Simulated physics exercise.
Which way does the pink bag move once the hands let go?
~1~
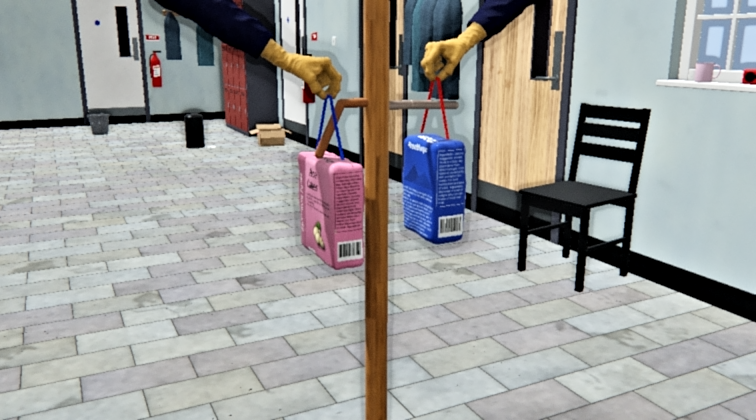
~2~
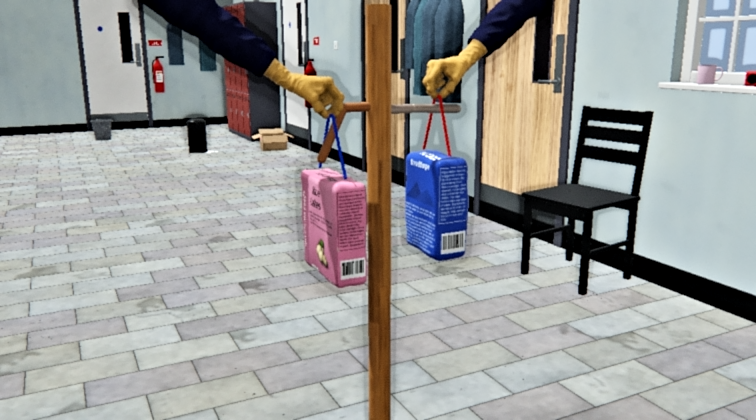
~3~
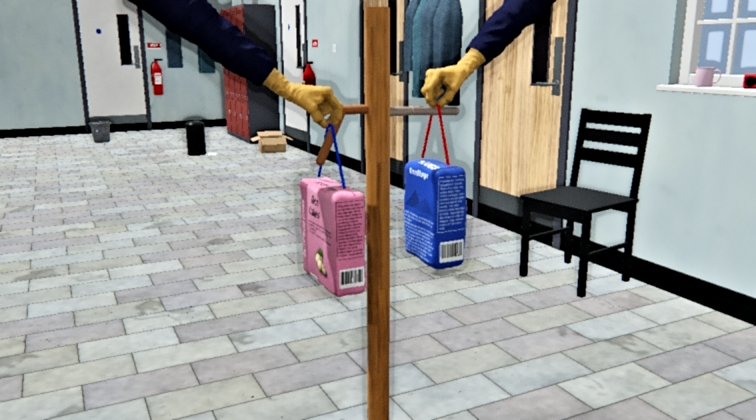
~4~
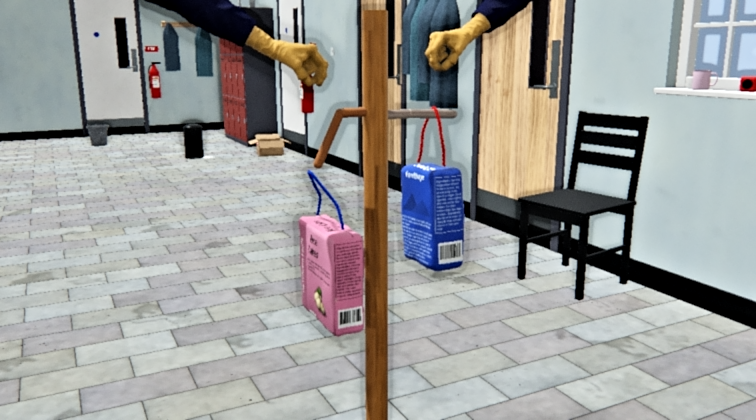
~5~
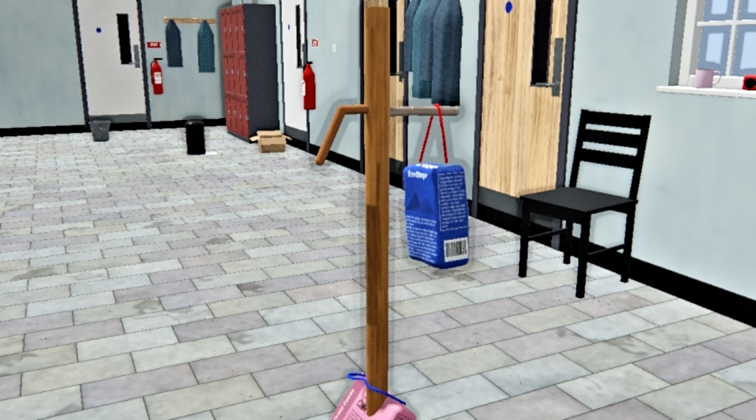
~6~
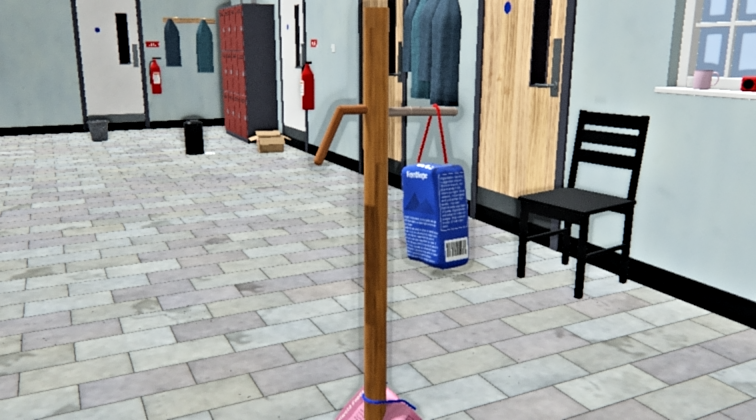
The pink bag moves down, dropping from the left peg to the floor at the foot of the post.
